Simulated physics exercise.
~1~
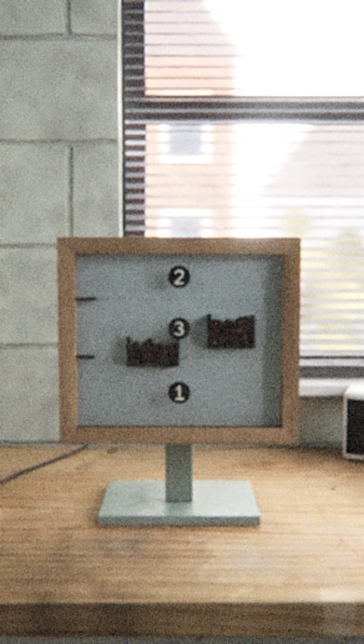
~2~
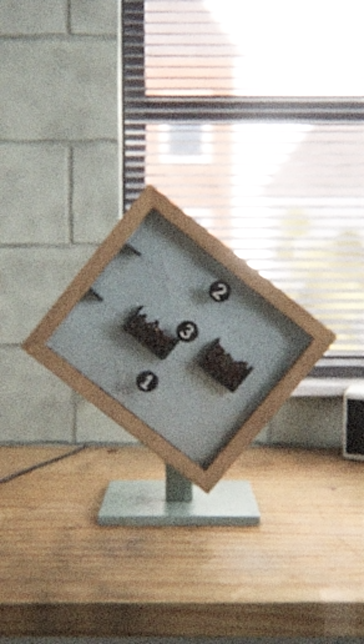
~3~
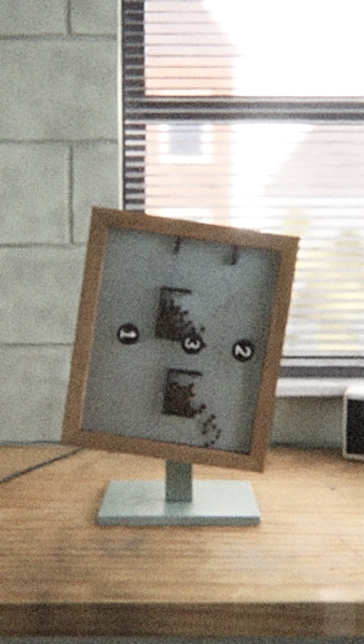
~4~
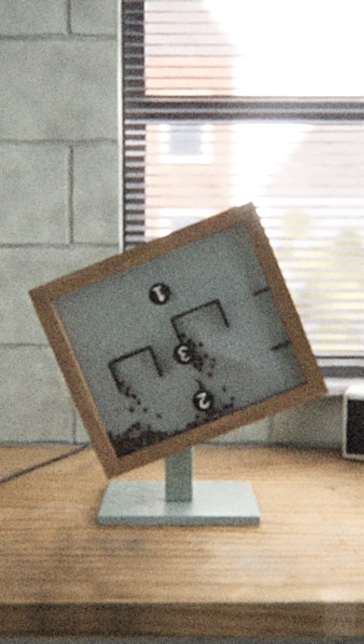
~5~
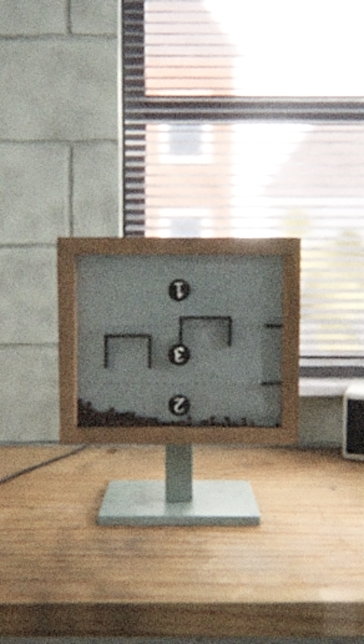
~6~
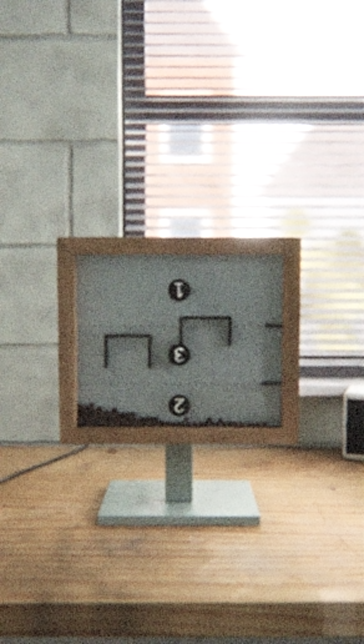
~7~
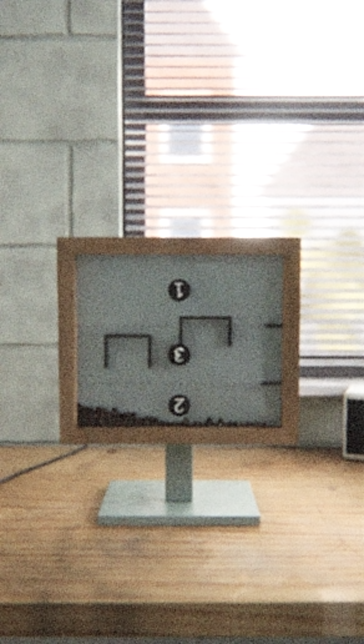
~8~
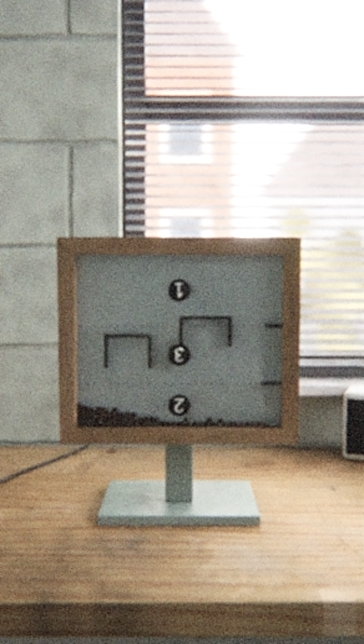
The clip shows a wood-framed, clear-faced case of dark beads on a tabletop stand turning clockwise until upside down. The beads spill from two small trays inside, tumble down and settle along the bottom in the strip marked two, heaped toward the left, where they stay still.
